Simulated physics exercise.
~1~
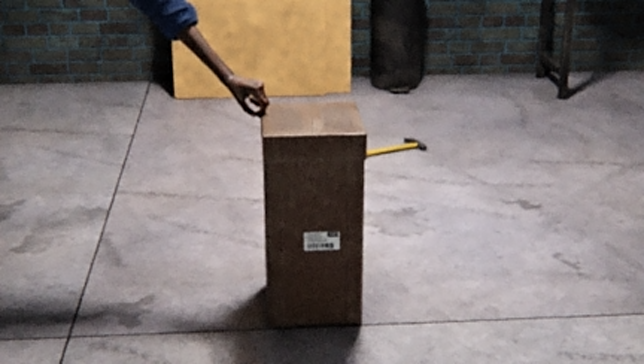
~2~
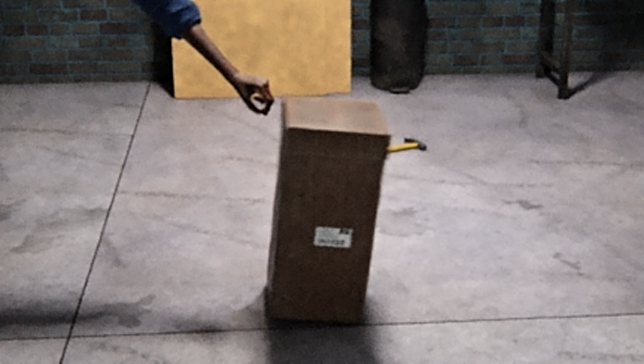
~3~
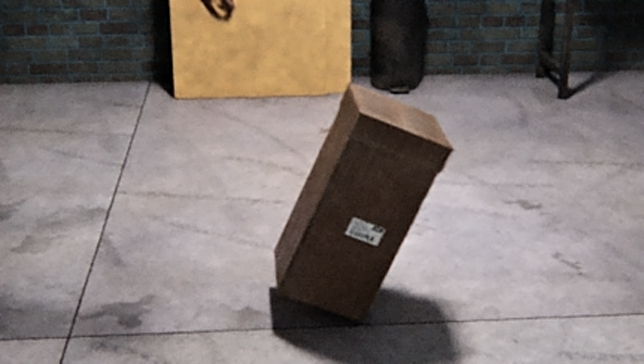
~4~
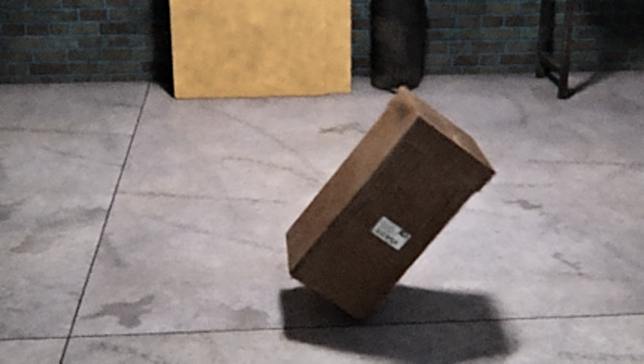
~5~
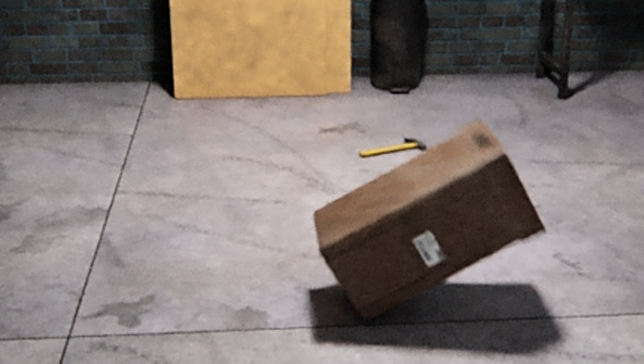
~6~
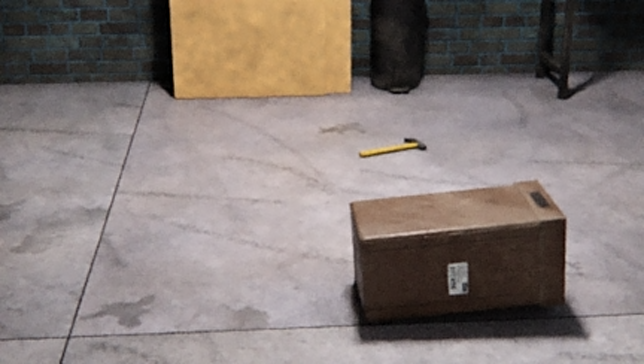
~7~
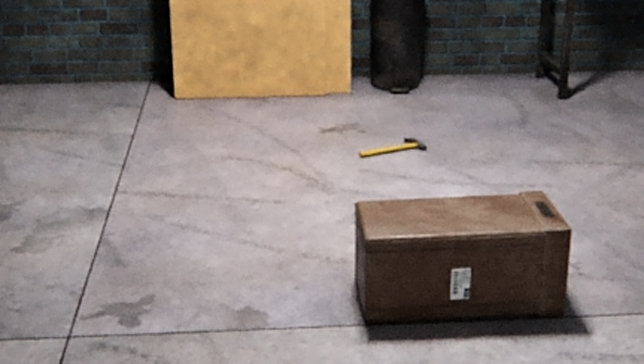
On a concrete floor by a brick wall, a hand pushed a tall brown box near its top and drew back as it tipped to the right. The box leaned further, toppled over and came to rest on its side, with a yellow-handled hammer lying behind it.
